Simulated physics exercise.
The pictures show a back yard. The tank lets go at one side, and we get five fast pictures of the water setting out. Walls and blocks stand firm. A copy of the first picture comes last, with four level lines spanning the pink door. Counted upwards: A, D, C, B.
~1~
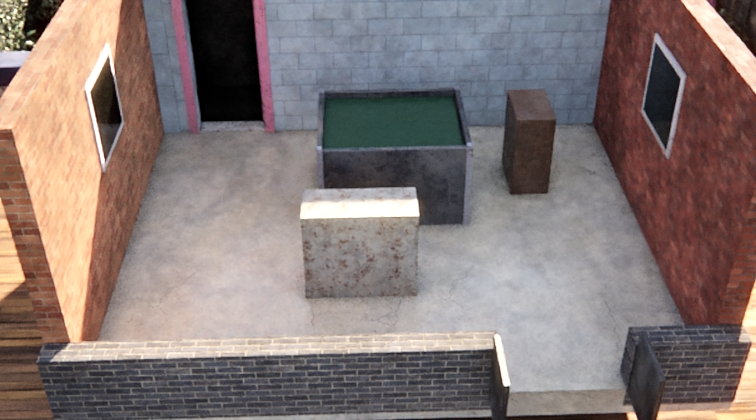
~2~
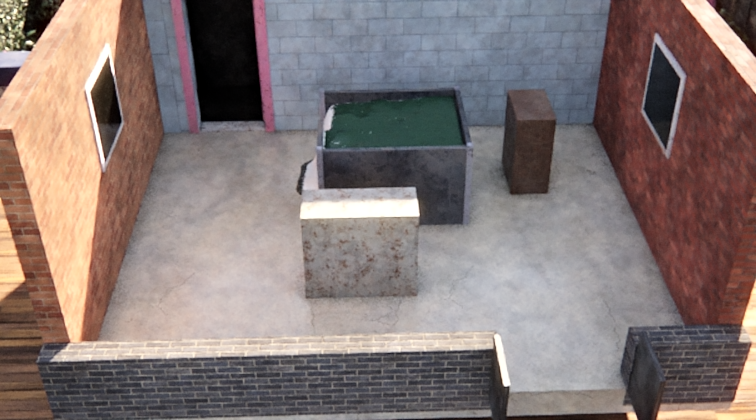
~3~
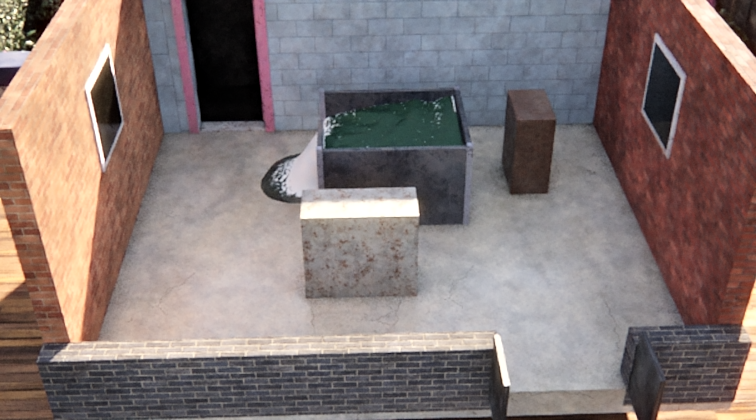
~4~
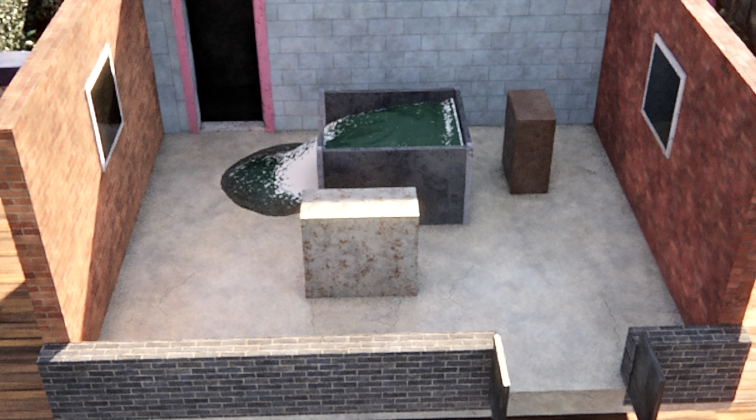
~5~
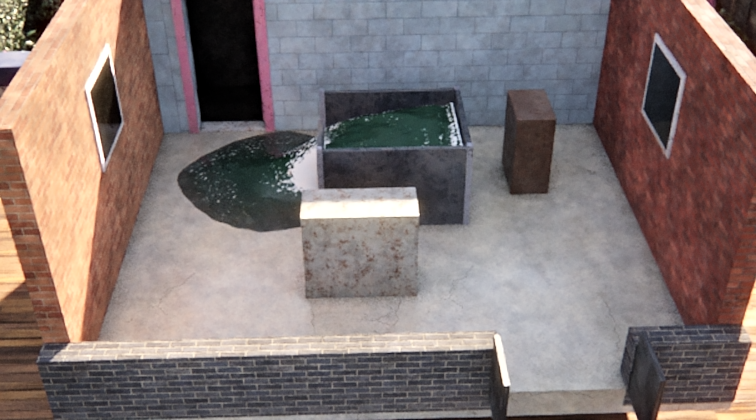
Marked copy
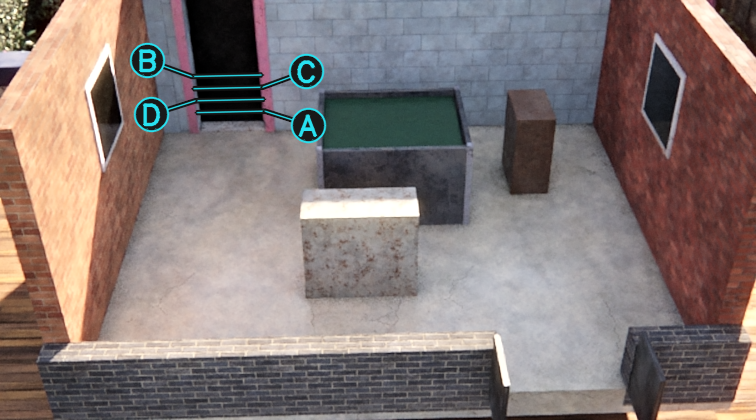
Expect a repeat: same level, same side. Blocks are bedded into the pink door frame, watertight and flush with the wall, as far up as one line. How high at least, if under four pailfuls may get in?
A will do.
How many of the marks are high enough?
All four.
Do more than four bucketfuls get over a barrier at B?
No.
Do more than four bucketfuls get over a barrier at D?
No, that is safe.
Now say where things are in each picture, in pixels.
In the first frame, water in the tank at rest, its middle at (392, 124); foot of the pink doorway at (233, 131); open gate at (563, 324).
In the second frame, water covers 1 % of the ground, its front hidden from here.
In the third frame, front seen at (277, 169), 3 % of the ground wet.
In the fourth frame, front seen at (228, 177), 6 % of the ground wet.
In the fifth frame, front seen at (186, 173), 12 % of the ground wet.
On the marked copy, A at (230, 111); B at (226, 75); C at (228, 88); D at (229, 100); from the bottom up A, D, C, B.
With A, a bucket or two gets in.
With B, nothing gets over.
With C, nothing gets over.
With D, nothing gets over.
